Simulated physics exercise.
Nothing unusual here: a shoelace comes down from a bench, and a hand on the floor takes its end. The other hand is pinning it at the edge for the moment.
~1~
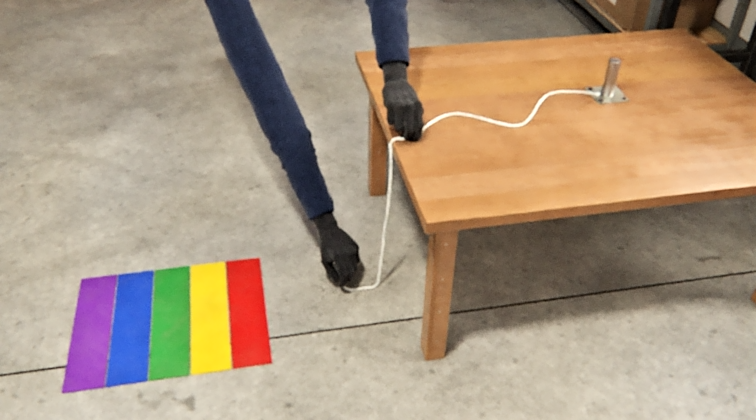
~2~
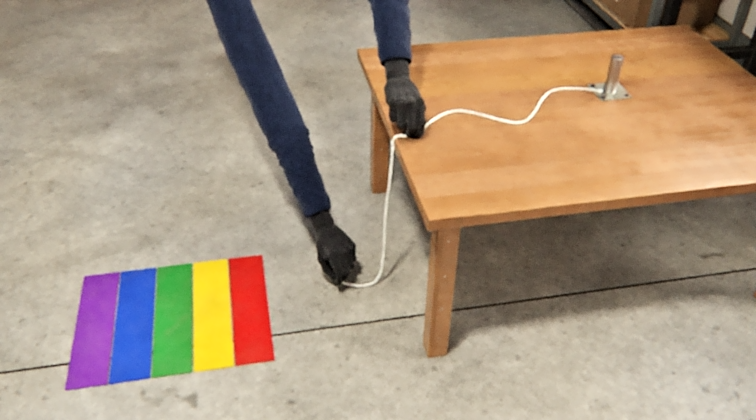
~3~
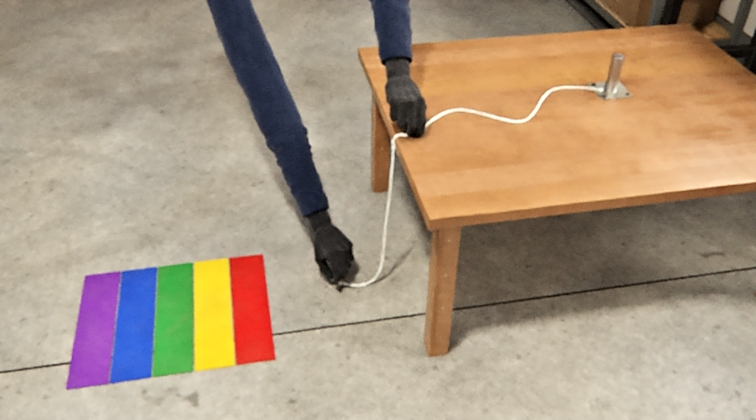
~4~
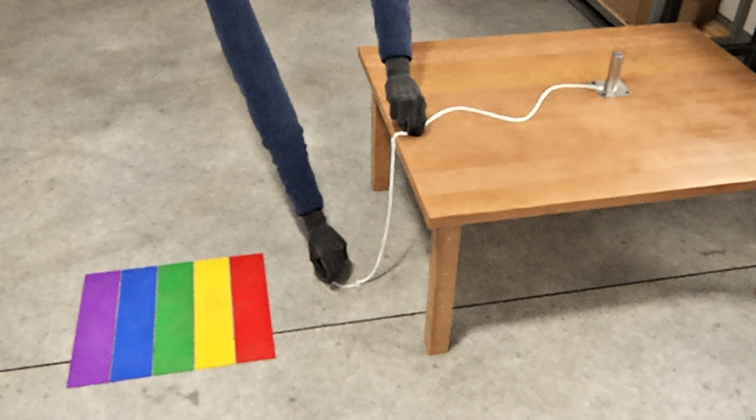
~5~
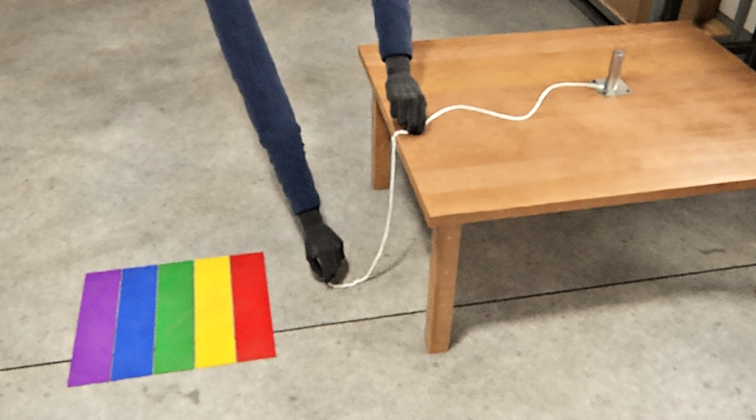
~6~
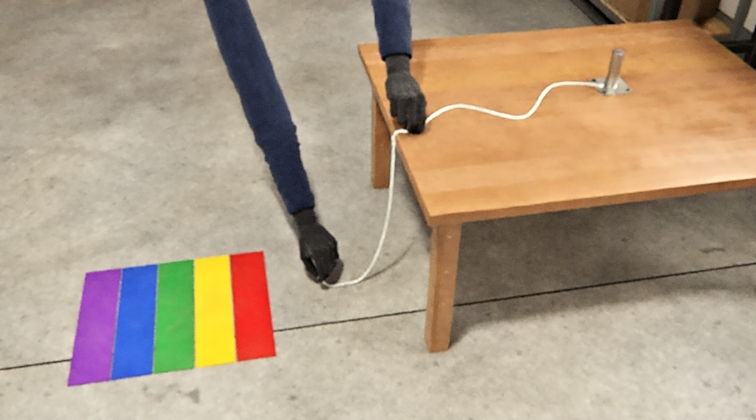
The clip opens on a white cord running from a metal post across a wooden table and over its edge, pinned there by one black-gloved hand while another holds its end near the floor. The lower hand then moves the end slightly left, toward the rainbow-striped patch, while the upper hand stays at the edge.
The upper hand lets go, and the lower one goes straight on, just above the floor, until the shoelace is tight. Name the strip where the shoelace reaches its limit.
Green.
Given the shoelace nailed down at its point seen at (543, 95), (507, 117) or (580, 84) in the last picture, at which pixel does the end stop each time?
Readings in order - (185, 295), (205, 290), (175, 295).
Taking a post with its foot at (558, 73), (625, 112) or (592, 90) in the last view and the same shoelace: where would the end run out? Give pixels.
Somewhere near (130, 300), (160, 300) and (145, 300), in that order.
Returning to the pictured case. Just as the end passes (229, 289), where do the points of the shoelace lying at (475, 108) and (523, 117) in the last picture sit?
In order: (446, 117) and (490, 108).
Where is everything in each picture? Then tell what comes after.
In the first frame, end (340, 281); red (250, 344); yellow (210, 350); green (170, 356); blue (128, 361); purple (86, 367).
In the second frame, end (336, 279); shoelace through (565, 89) (528, 119) (454, 112) (398, 138) (386, 209) (382, 267).
In the third frame, end (334, 279).
In the fourth frame, end (328, 278); shoelace through (565, 86) (529, 117) (455, 109) (398, 136) (390, 206) (377, 265).
In the fifth frame, end (325, 277).
In the sixth frame, end (319, 277); shoelace through (566, 84) (529, 114) (455, 107) (399, 134) (390, 204) (374, 262).
Early on, end near (229, 289); over yellow.
Midway, end near (193, 293); over yellow.
At the end of the slack, end near (172, 296); over green. It halts on the green strip.
